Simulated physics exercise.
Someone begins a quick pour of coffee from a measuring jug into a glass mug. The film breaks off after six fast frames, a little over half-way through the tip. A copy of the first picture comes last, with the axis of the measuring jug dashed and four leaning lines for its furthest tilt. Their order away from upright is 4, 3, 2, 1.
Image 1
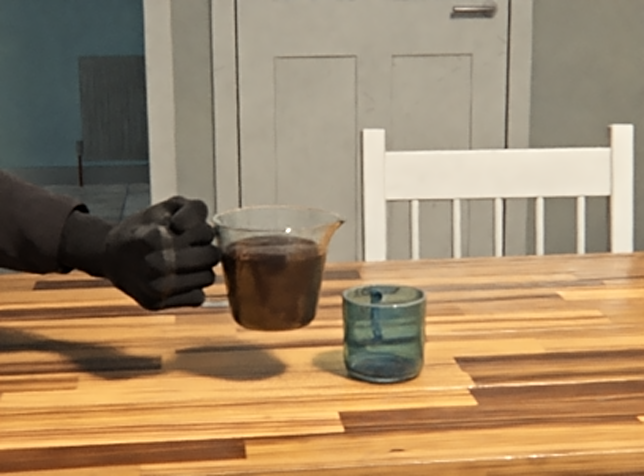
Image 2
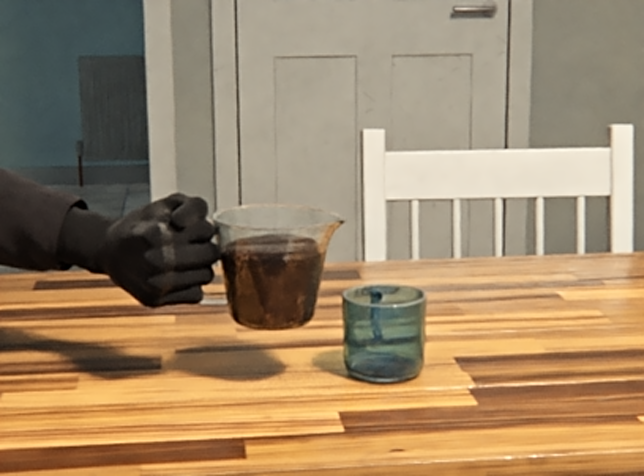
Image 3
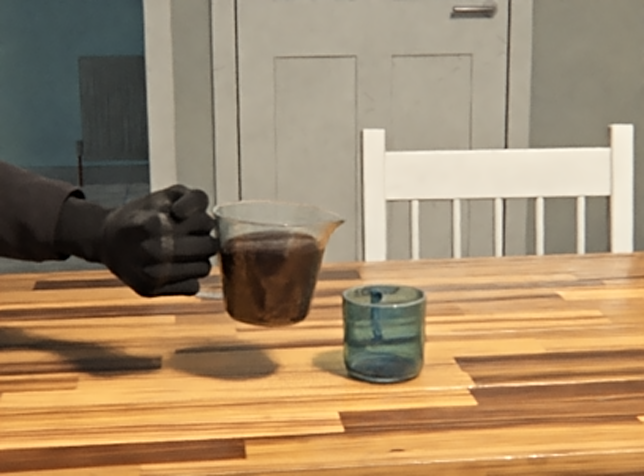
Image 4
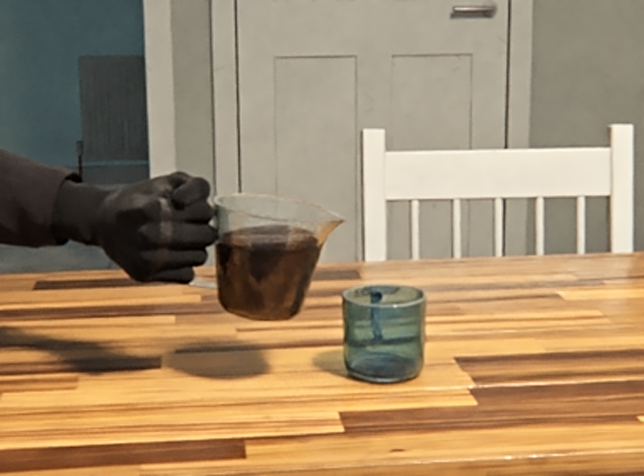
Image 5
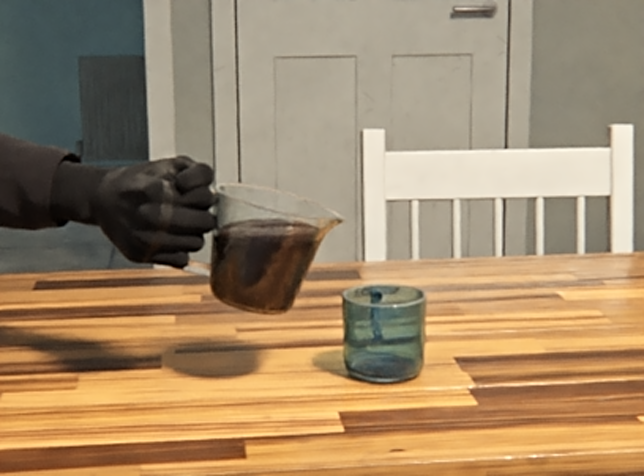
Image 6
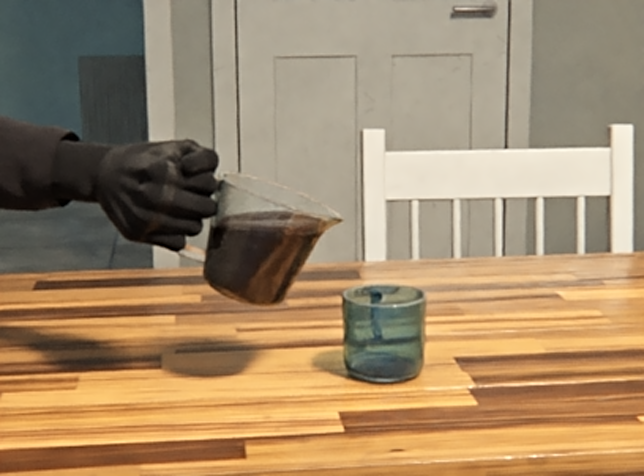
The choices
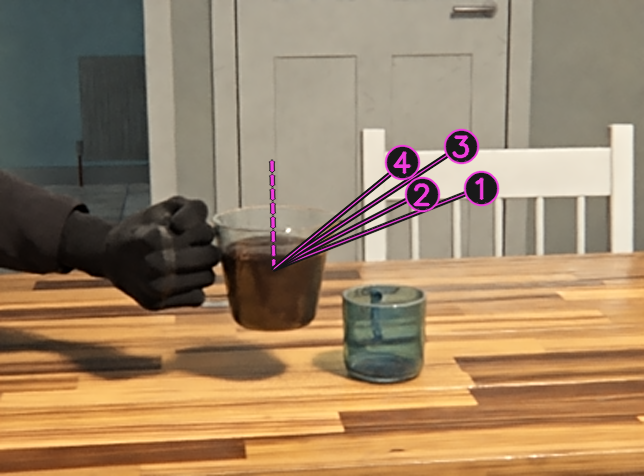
A black-gloved hand holds a clear measuring jug of dark coffee above a striped wooden table, seen from the front in a fixed view. A blue-green glass mug stands to the right of the jug, with a white chair, a grey door and a dim bluish opening behind. The hand rises slightly and gradually tilts the jug rightward toward the mug, while the coffee shifts inside.
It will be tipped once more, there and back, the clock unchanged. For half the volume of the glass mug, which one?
4.
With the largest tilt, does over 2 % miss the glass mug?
Yes.
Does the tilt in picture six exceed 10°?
Yes.
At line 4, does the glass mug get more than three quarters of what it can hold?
No, it does not.
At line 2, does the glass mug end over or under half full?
Over half.
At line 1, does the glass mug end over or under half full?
Over half.
In magenta, 1 at (465, 193); 2 at (406, 200); 3 at (446, 155); 4 at (390, 174).
With 1, the glass mug ends with about 76 % of what it can hold; 21 % of the coffee is spilt.
With 2, the glass mug ends with about 76 % of what it can hold; 10 % of the coffee is spilt.
With 3, the glass mug ends with about 70 % of what it can hold.
With 4, the glass mug ends with about 51 % of what it can hold.
